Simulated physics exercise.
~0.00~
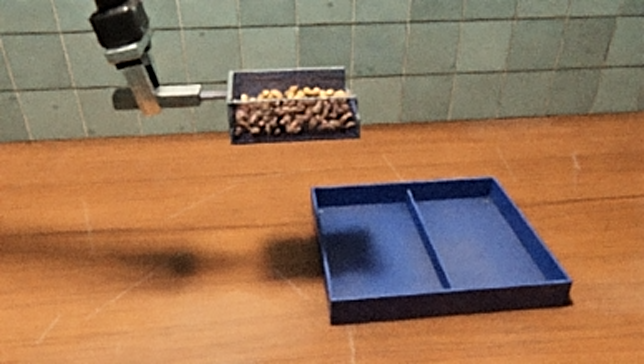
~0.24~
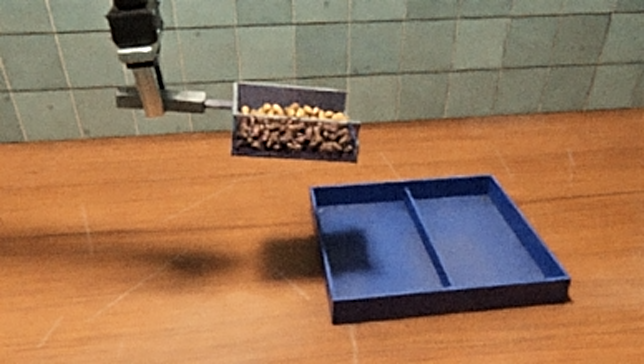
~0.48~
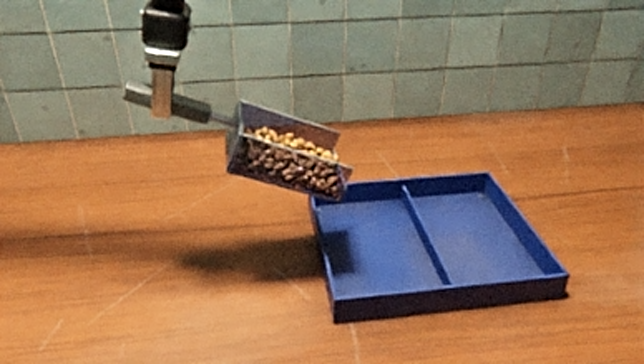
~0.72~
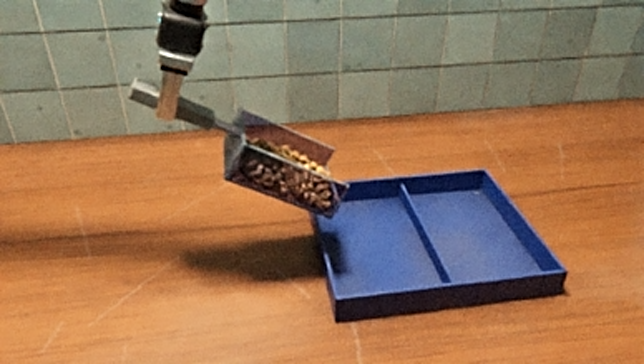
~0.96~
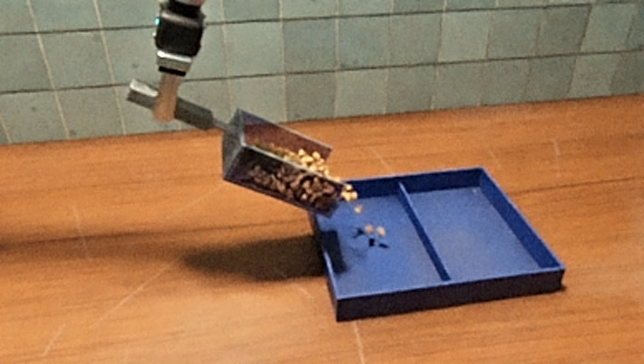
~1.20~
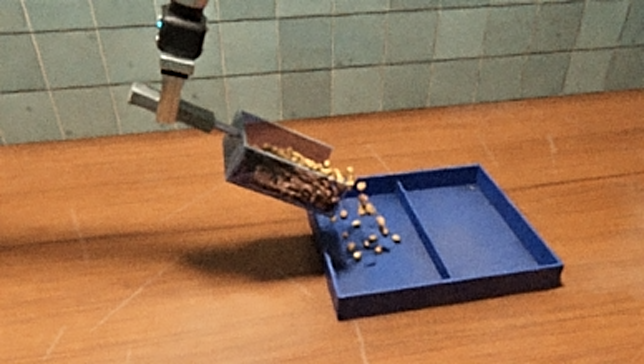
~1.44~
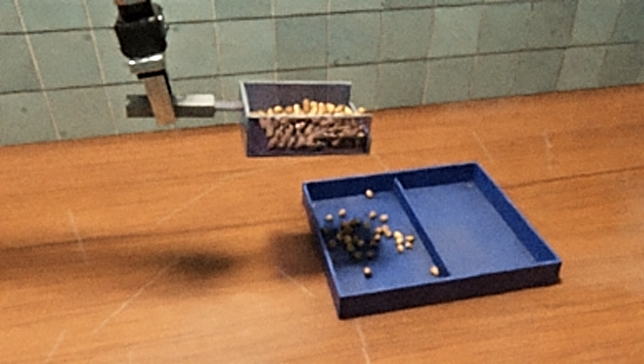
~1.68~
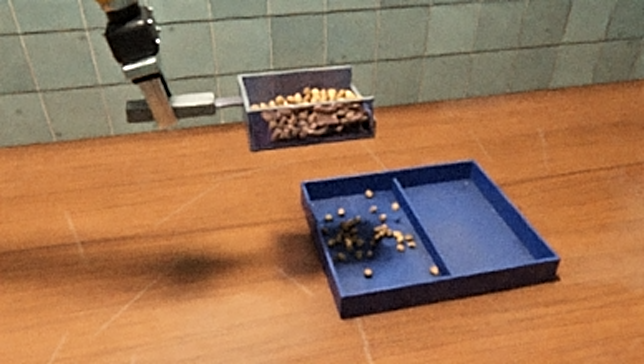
The clip opens with a robot arm holding a small open box heaped with dried beans above a wooden table, to the upper left of a blue tray split in two by a dividing wall. The arm lowers the box and tips it forward, down to the right, over the tray's near-left edge. Beans slide to the low end, and some spill into the left compartment, scattering across its floor. The arm then lifts the box and brings it back to level. It ends with most beans still in the box, a small scattered pile in the left compartment, and the right one empty.
